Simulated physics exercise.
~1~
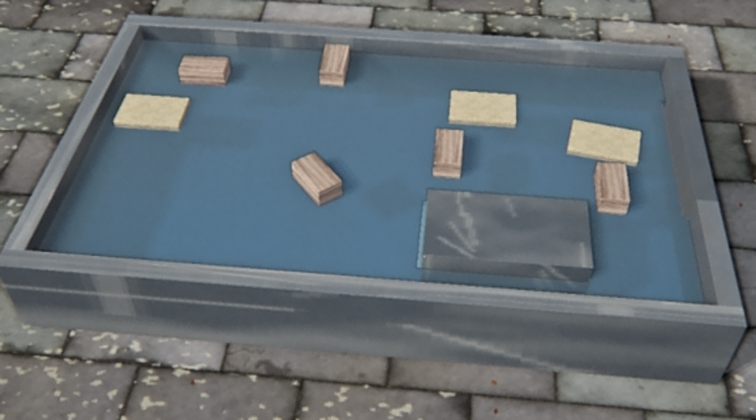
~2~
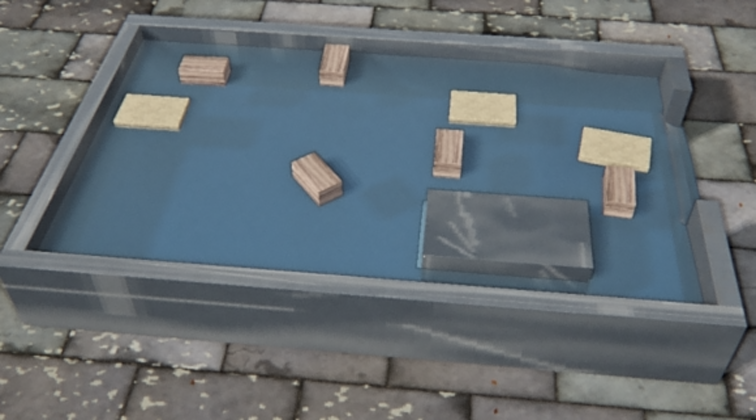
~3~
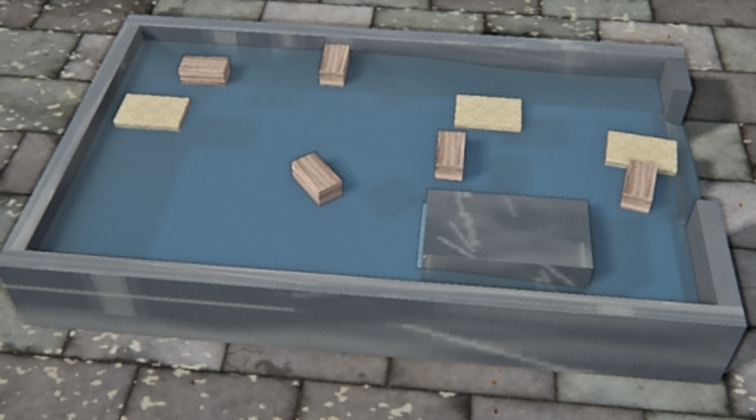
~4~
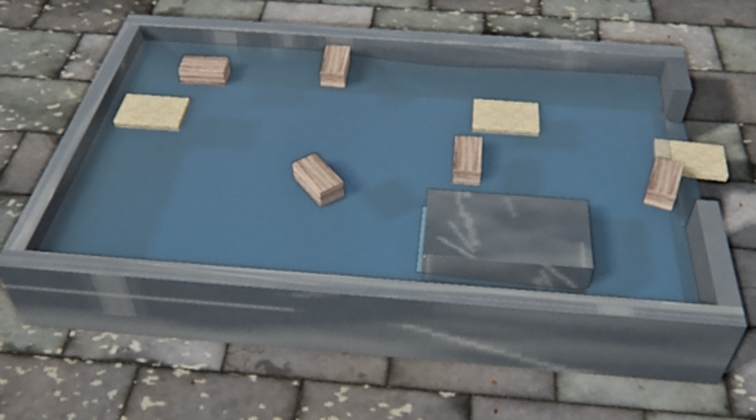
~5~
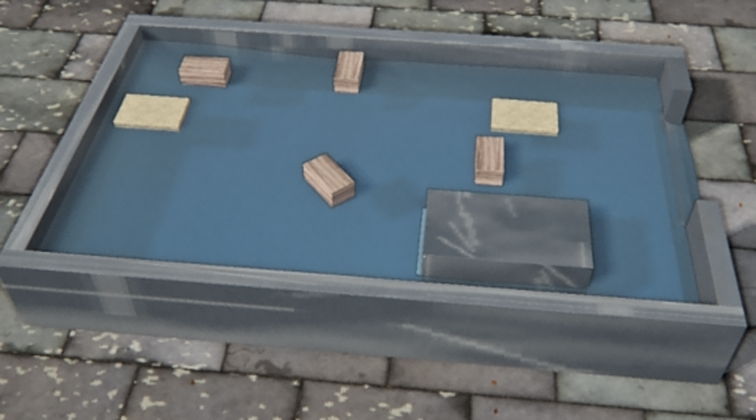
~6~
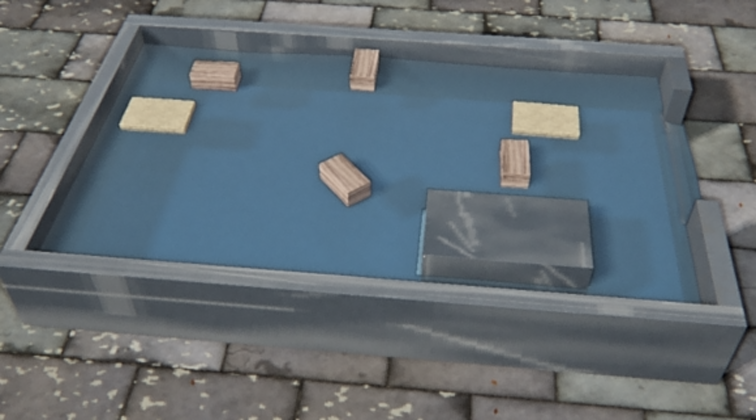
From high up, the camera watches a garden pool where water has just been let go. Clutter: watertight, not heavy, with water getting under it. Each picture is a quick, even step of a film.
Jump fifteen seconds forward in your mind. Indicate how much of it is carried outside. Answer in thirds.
Two thirds or more.
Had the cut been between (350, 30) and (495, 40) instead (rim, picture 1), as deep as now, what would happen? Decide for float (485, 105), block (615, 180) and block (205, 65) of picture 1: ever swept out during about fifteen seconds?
Answer, item by item: Lost, not lost, lost.
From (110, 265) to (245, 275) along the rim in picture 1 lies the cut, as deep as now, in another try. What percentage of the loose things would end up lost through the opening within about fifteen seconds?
By my count it's 40 percent.
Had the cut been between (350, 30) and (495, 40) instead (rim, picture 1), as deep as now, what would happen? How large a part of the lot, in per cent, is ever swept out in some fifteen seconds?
Fraction out: Near 80 %.
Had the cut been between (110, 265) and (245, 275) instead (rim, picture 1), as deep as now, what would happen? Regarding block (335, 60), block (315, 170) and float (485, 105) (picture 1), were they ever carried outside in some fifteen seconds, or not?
Retained - lost - retained.
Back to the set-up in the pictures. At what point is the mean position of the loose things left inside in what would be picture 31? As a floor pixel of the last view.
Around (441, 163).
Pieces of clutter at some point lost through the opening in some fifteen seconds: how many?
Tally: 6.
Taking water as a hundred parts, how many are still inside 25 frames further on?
Close to 54 percent of it stays.
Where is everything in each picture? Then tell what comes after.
In the first frame, a float at (483, 106) floats; a block at (449, 146) floats; 0 of 8 have shifted.
In the second frame, a float at (483, 106), afloat; a block at (449, 146) floats; 2 of 8 have shifted.
In the third frame, a float at (489, 110), afloat, close to its start; a block at (451, 148), afloat; 2 of 8 have shifted.
In the fourth frame, a float at (506, 115), afloat, close to its start; a block at (468, 153) floats, close to its start; 4 of 8 have shifted.
In the fifth frame, a float at (525, 114), afloat, close to its start; a block at (490, 153) floats, close to its start; 6 of 8 have shifted.
In the sixth frame, a float at (546, 117), afloat, a stride from its start; a block at (516, 156), afloat, a stride from its start; 7 of 8 have shifted.
A moment on, 2 of 8 are out; 6 afloat.
Next, 4 of 8 are out; 4 afloat.
Later, 4 of 8 are out; 4 afloat.
In the end, 6 of 8 are out; 2 afloat.
